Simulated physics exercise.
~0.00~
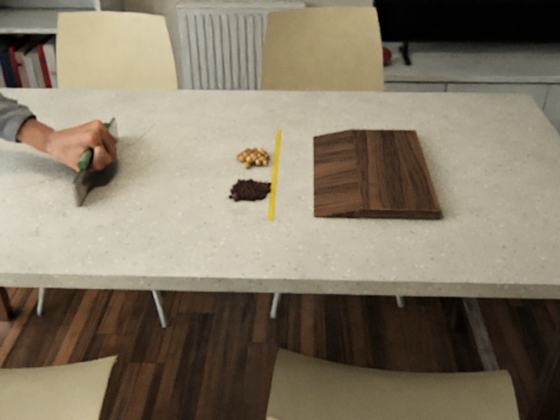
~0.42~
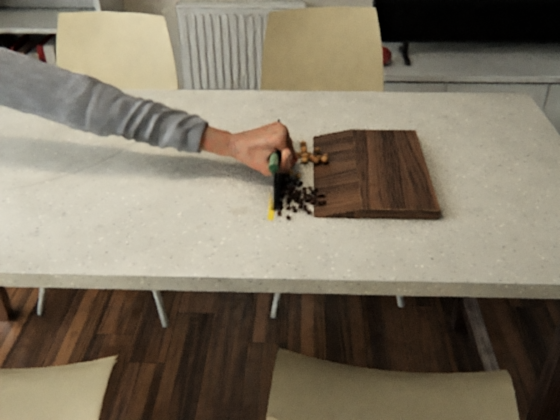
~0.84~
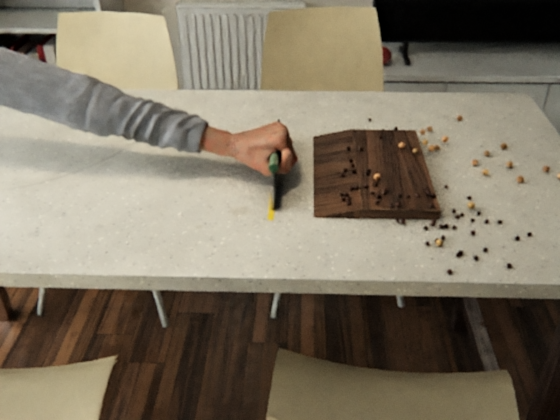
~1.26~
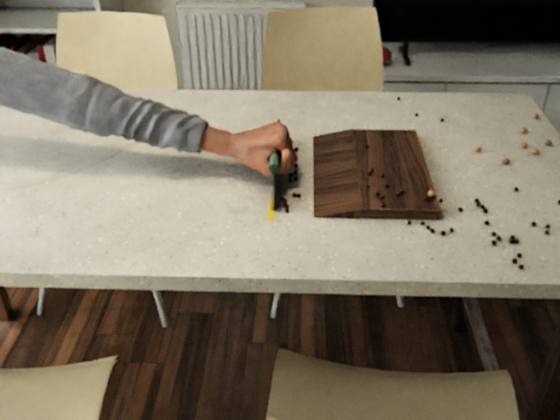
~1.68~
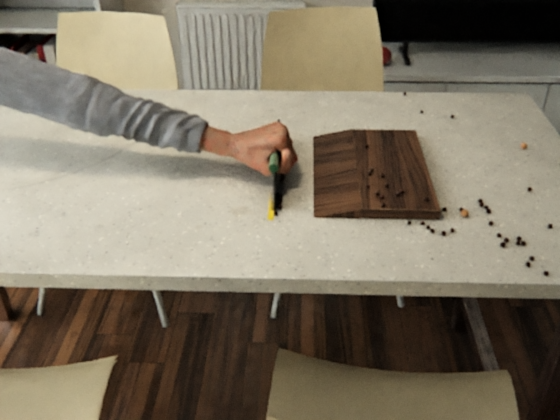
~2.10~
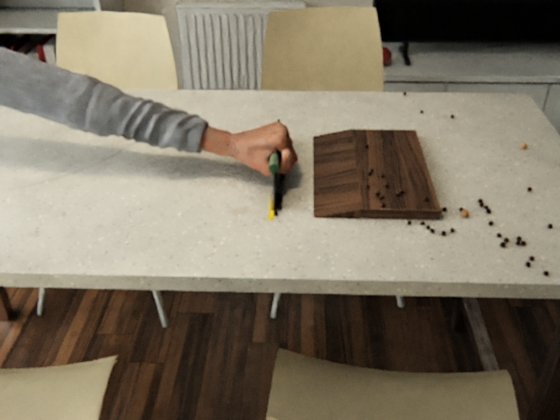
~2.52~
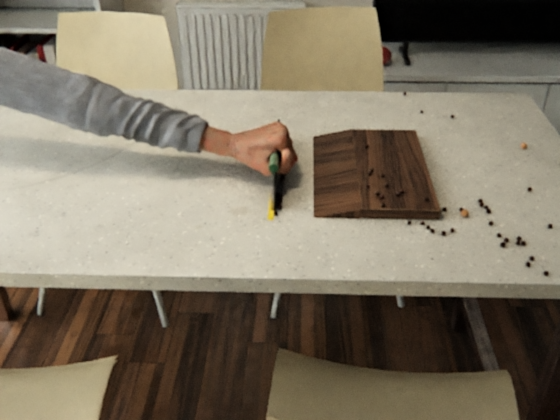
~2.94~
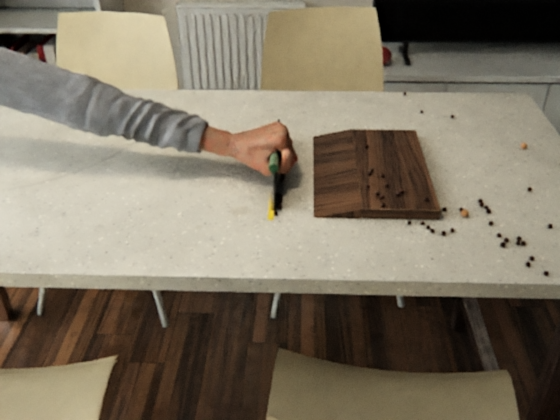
A hand sweeps two small piles rightward with a scraper, scattering pieces over a wooden ramp.
